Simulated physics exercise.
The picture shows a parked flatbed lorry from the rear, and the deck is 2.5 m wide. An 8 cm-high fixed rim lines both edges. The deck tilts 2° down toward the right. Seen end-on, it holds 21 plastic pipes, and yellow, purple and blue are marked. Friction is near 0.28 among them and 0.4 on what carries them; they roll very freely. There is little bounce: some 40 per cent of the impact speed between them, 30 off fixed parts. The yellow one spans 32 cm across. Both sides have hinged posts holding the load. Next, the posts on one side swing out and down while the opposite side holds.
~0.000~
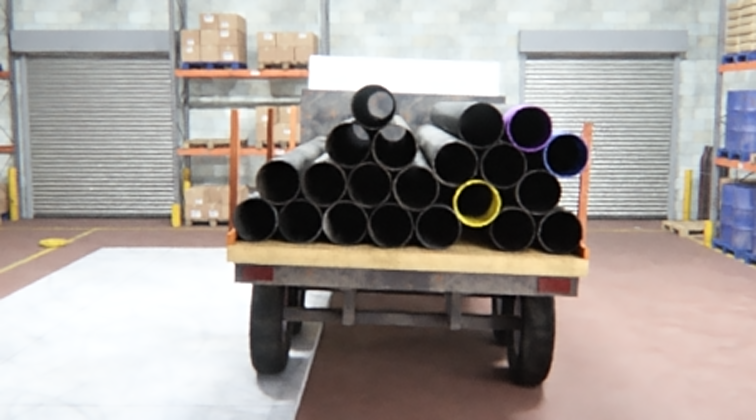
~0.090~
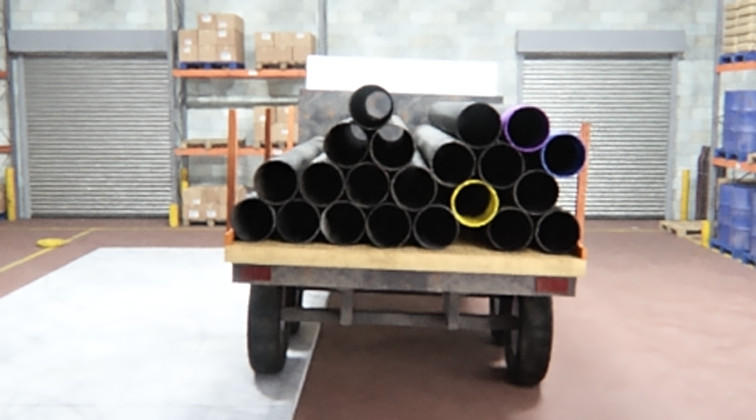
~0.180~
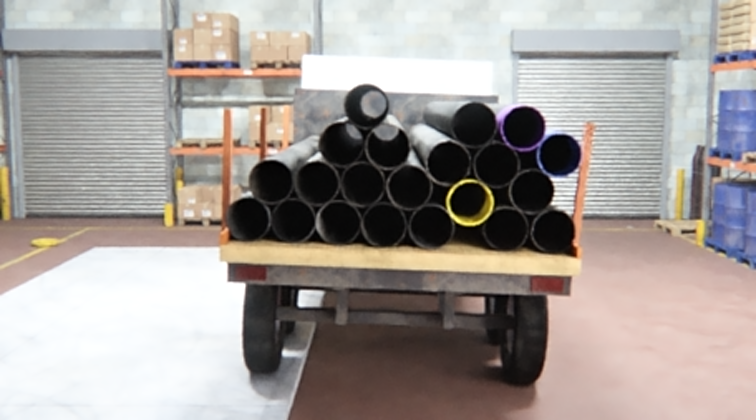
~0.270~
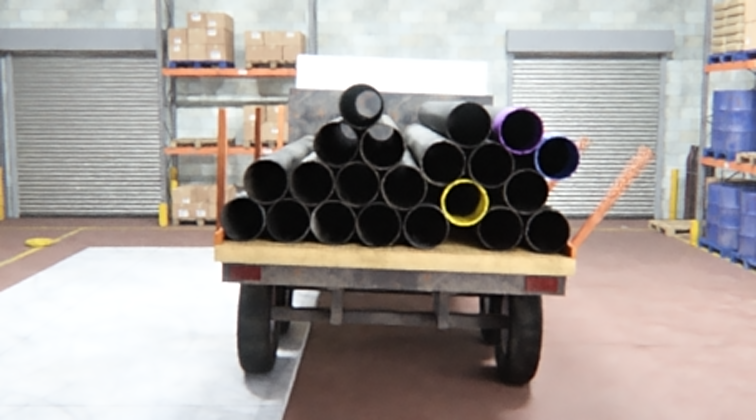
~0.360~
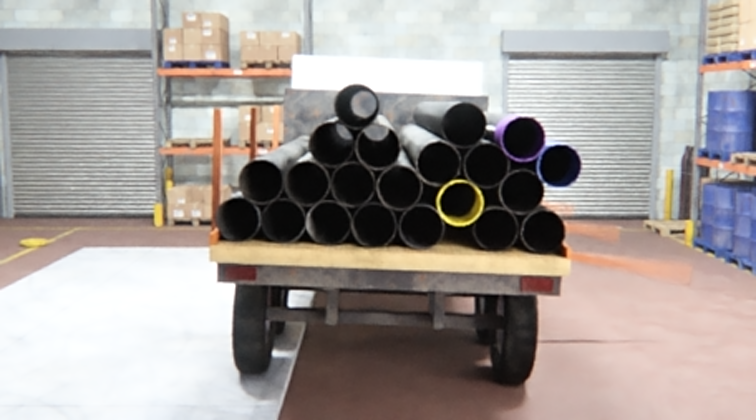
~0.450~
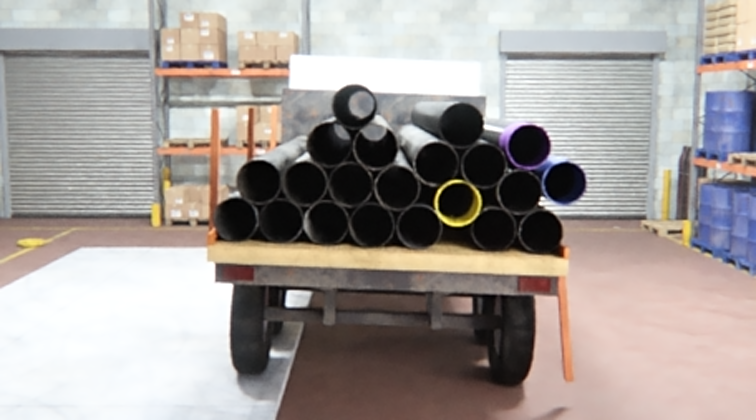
The orange posts on the right of a parked flatbed stacked with black pipes swung outward and down until they hung below the deck, then the purple- and blue-rimmed pipes shifted slightly right and downward.
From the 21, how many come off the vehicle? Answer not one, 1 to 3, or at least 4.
The answer is 1 to 3.
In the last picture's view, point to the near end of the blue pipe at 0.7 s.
Estimated pixel position: About (606, 239).
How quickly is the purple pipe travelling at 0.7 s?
About 1.5 m/s.
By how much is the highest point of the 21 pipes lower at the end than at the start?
About 0 cm lower.
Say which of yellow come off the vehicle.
Result - yellow is retained.
By 0.7 s, yellow is up on others, 75 cm from the right edge; purple is up on others, 10 cm from the right edge, rolling right; blue is dropping off the right side; 1 gone from the deck.
By 0.8 s, purple is in the air, 5 cm from the right edge, rolling right; blue is dropping off the right side; as before, yellow; 1 gone from the deck.
By 1.0 s, purple is dropping off the right side; blue is down on the right; as before, yellow; 2 gone from the deck.
Finally (3.4 s), yellow is up on others, 75 cm from the right edge; purple is on the ground to the right; blue is down on the right; 2 gone from the deck.
